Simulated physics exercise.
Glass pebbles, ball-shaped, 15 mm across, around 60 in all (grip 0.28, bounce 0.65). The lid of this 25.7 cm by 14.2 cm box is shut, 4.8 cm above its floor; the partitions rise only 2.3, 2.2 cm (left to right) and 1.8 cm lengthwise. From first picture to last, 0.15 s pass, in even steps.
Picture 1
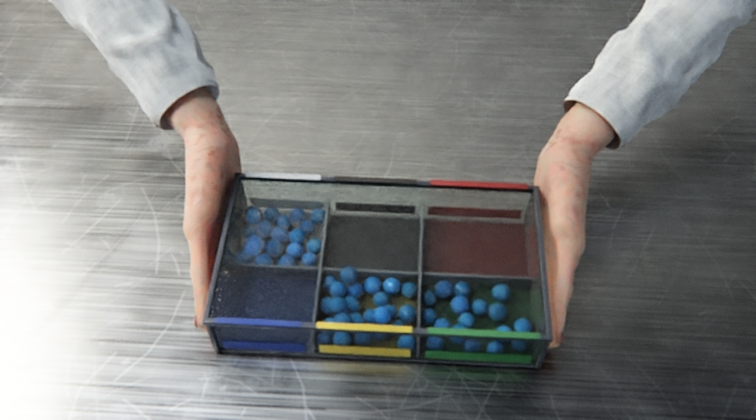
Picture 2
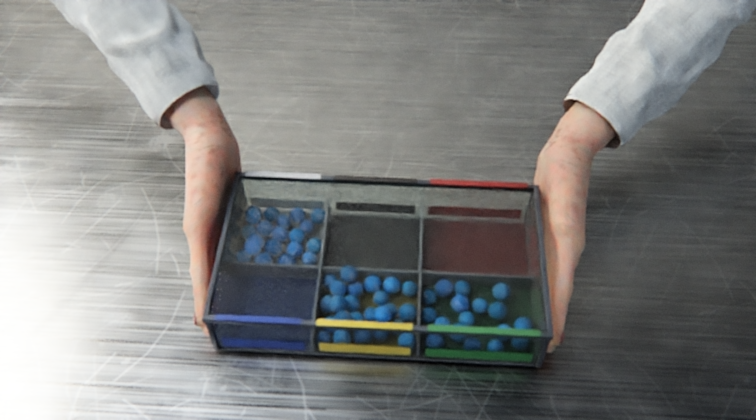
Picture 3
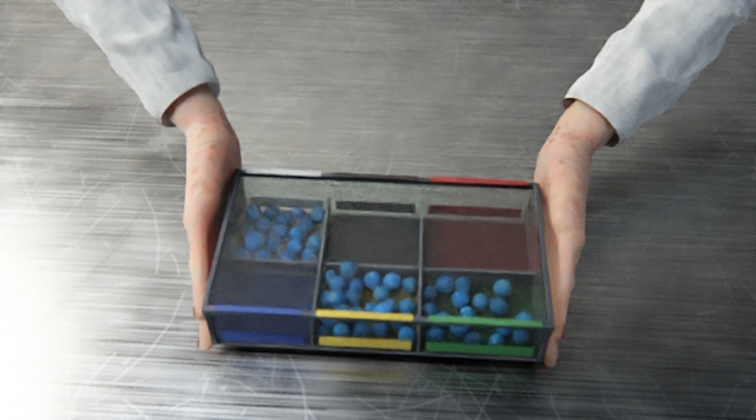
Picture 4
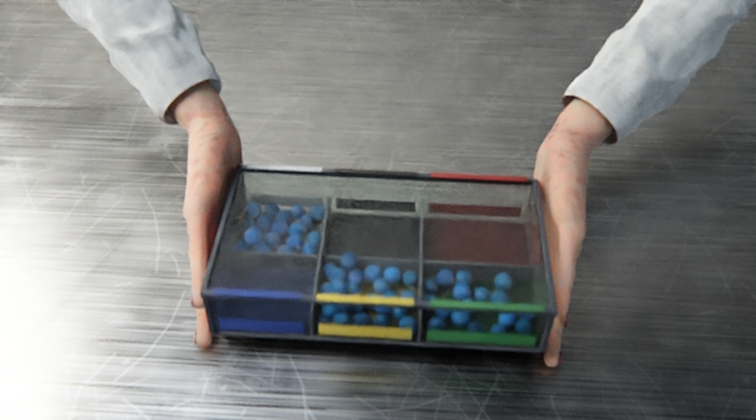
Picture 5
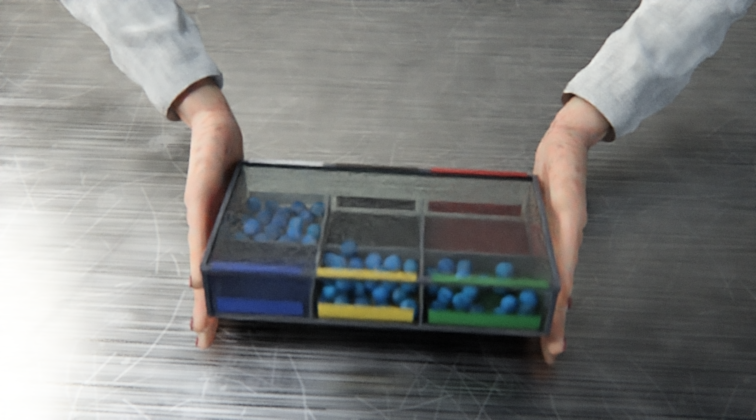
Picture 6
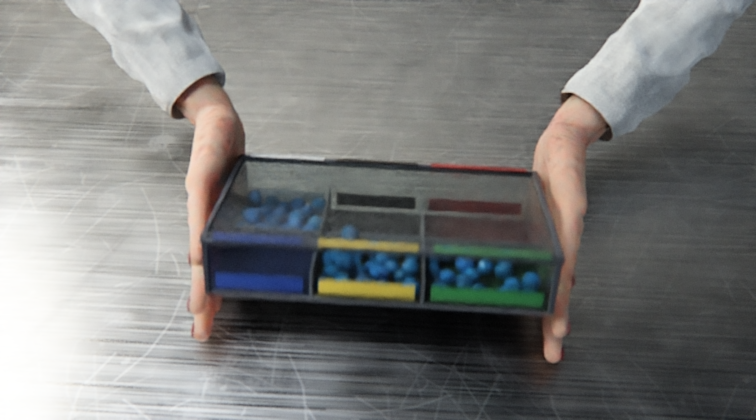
Two hands in white sleeves tilted a clear, divided box of small blue balls, raising its far side until the front showed more, while the balls stayed mostly in the same three sections.
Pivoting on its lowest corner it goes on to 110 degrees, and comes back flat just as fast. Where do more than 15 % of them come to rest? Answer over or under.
Red compartment: Over; blue compartment: Under; green compartment: Under; yellow compartment: Under; white compartment: Over; black compartment: Over.
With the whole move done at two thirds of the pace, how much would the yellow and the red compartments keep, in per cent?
Then: Yellow 0; red 30.
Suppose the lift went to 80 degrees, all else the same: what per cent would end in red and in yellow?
Red 25; yellow 10.
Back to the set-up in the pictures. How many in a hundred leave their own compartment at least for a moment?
Roughly 70 per cent.
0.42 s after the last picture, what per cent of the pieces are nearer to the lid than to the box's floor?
Roughly 90 per cent.
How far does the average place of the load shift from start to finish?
About 5.0 cm.
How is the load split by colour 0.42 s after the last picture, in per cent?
Red 15; blue 0; green 15; yellow 15; white 30; black 25.
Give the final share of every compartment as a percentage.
Red 30; blue 0; green 0; yellow 0; white 40; black 30.
Then, 0.42 s after the last picture, tilt 109 degrees; red 15 %, green 15 %, yellow 15 %, white 30 %, black 25 %.
Then, 0.70 s after the last picture, tilt 44 degrees; red 30 %, white 40 %, black 30 %.
Then, 1.08 s after the last picture, tilt 0 degrees; red 30 %, white 40 %, black 30 %.
In the end, red 30 %, blue 0 %, green 0 %, yellow 0 %, white 40 %, black 30 %.
